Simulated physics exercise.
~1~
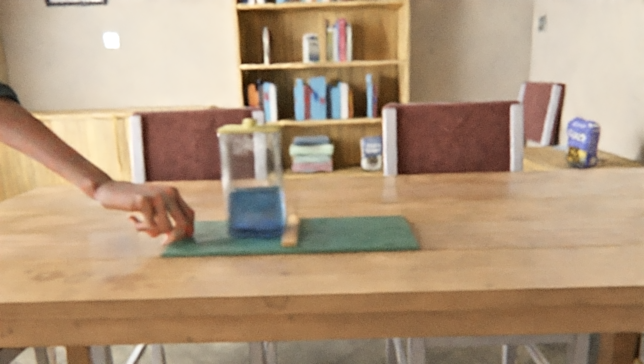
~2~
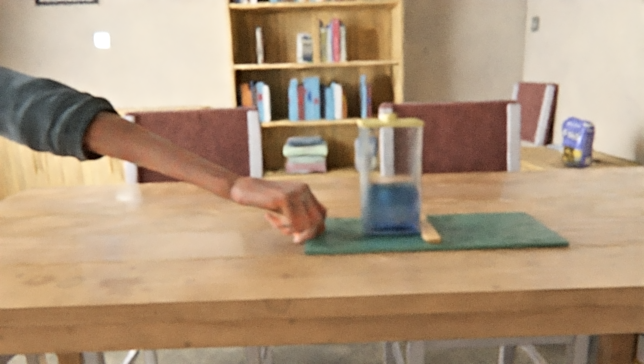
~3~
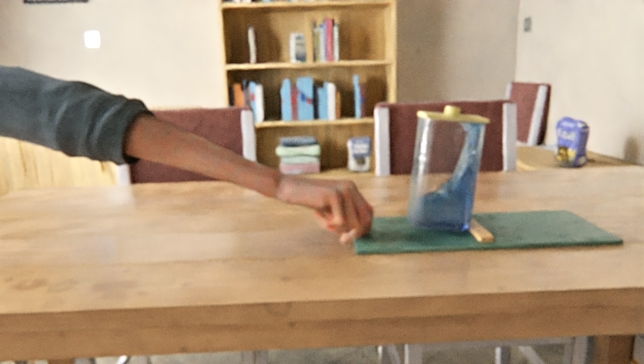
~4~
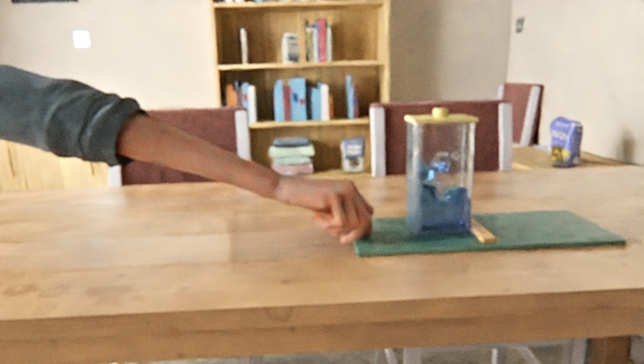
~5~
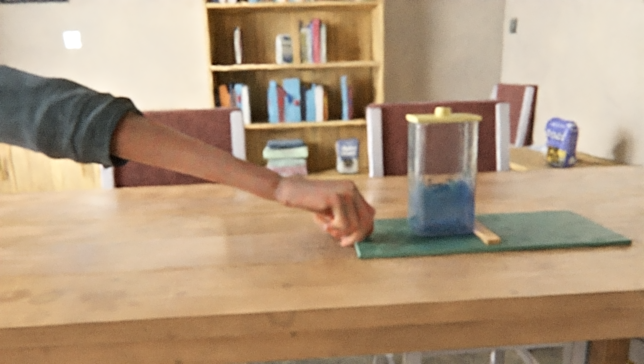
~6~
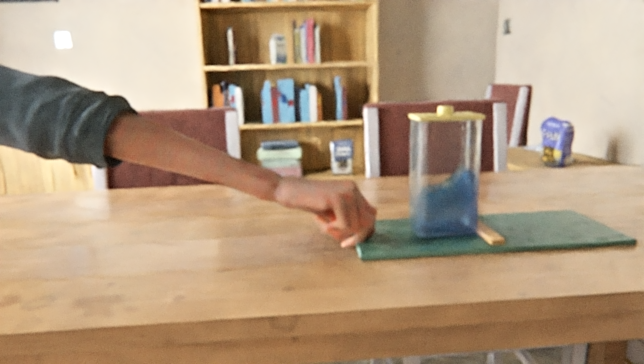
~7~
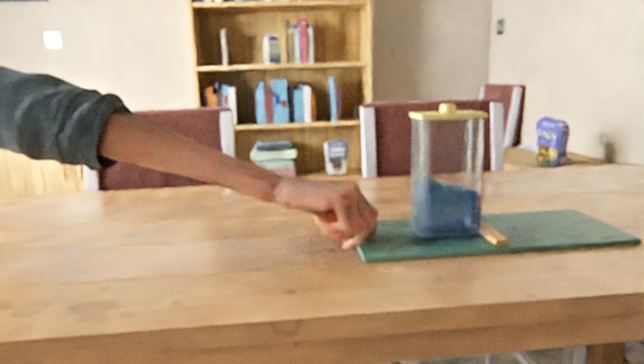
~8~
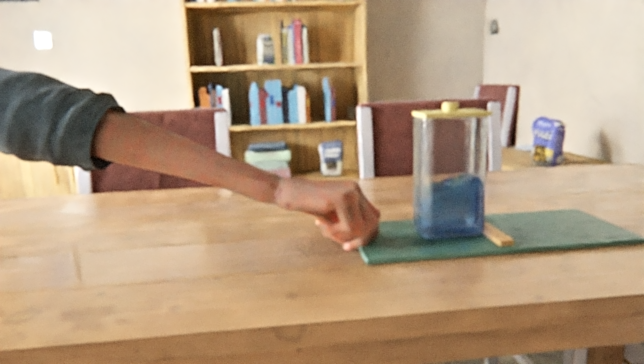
On a wooden table, a hand slides a green board rightward and stops, the bottle of blue liquid tilting, then settling upright.
